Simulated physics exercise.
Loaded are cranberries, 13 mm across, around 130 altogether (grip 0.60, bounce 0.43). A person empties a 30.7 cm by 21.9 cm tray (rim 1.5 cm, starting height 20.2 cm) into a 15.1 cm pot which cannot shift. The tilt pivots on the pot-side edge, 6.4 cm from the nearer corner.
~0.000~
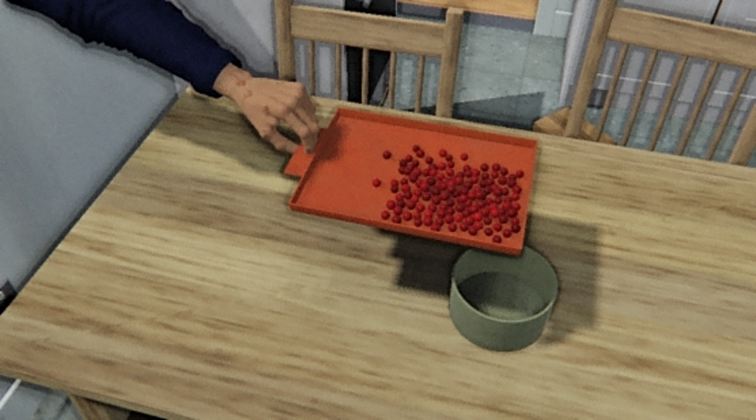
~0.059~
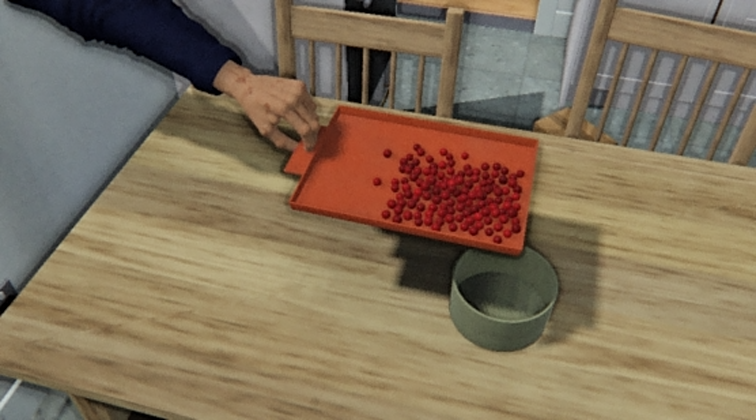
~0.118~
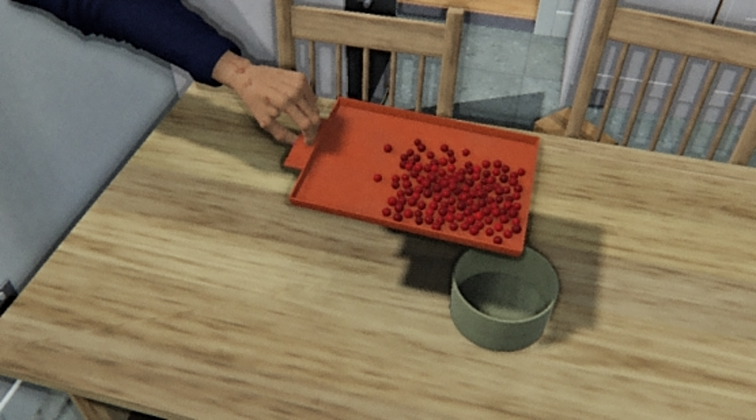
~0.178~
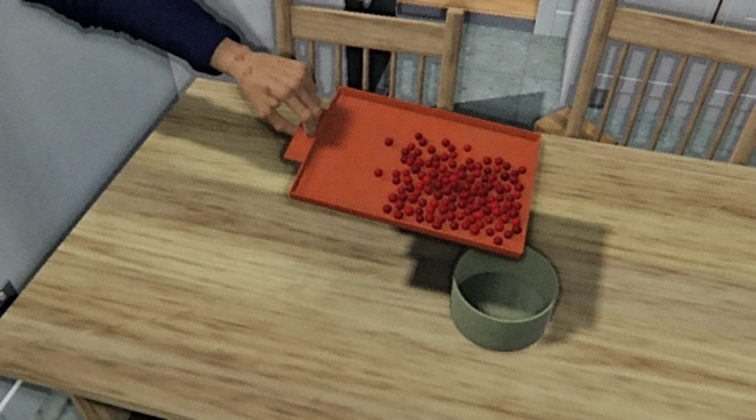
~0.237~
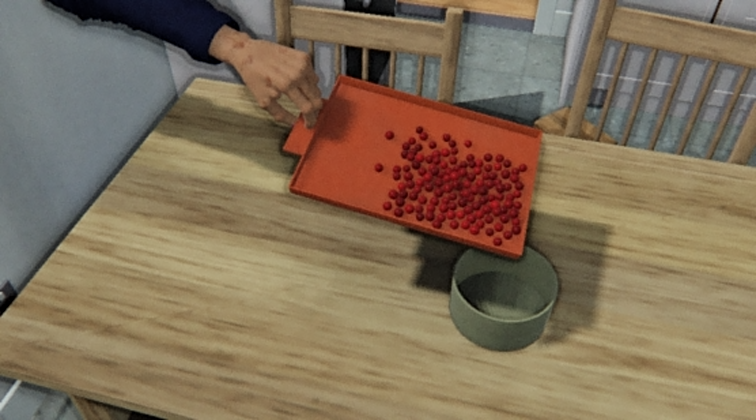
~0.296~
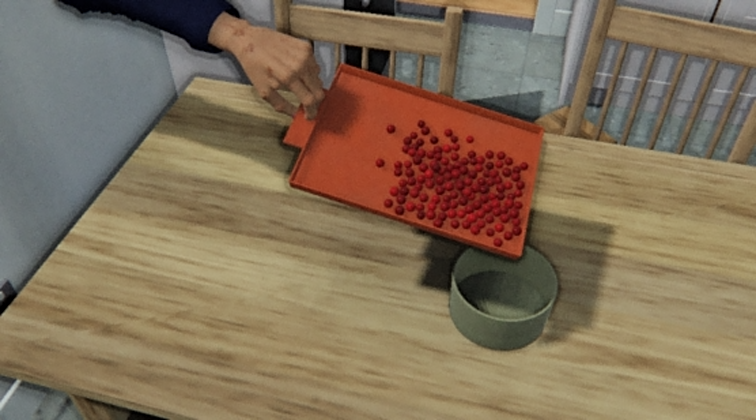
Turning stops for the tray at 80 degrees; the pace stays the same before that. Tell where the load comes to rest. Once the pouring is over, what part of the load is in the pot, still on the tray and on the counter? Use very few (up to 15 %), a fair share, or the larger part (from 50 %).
Pot: Very few, left on the tray: The larger part, counter: Very few.
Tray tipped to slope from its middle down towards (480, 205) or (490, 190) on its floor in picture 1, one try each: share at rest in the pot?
Estimate: Some 5 % and some 0 % respectively.
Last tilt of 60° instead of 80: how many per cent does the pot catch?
Pot share: About 0 per cent.
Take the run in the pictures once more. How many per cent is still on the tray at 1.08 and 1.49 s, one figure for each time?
The figures go 95 and then 95.
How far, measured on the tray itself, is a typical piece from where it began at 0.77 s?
About 2 cm.
After 0.77 s, tilt 46 degrees; the tray holds 100 %, the pot 0 %.
After 1.08 s, tilt 67 degrees; the tray holds 95 %, the pot 0 %.
Then, at 1.49 s, tilt 80 degrees; the tray holds 95 %, the pot 0 %.
At rest (2.2 s), pot 0 %, tray 90 %, counter 5 %.
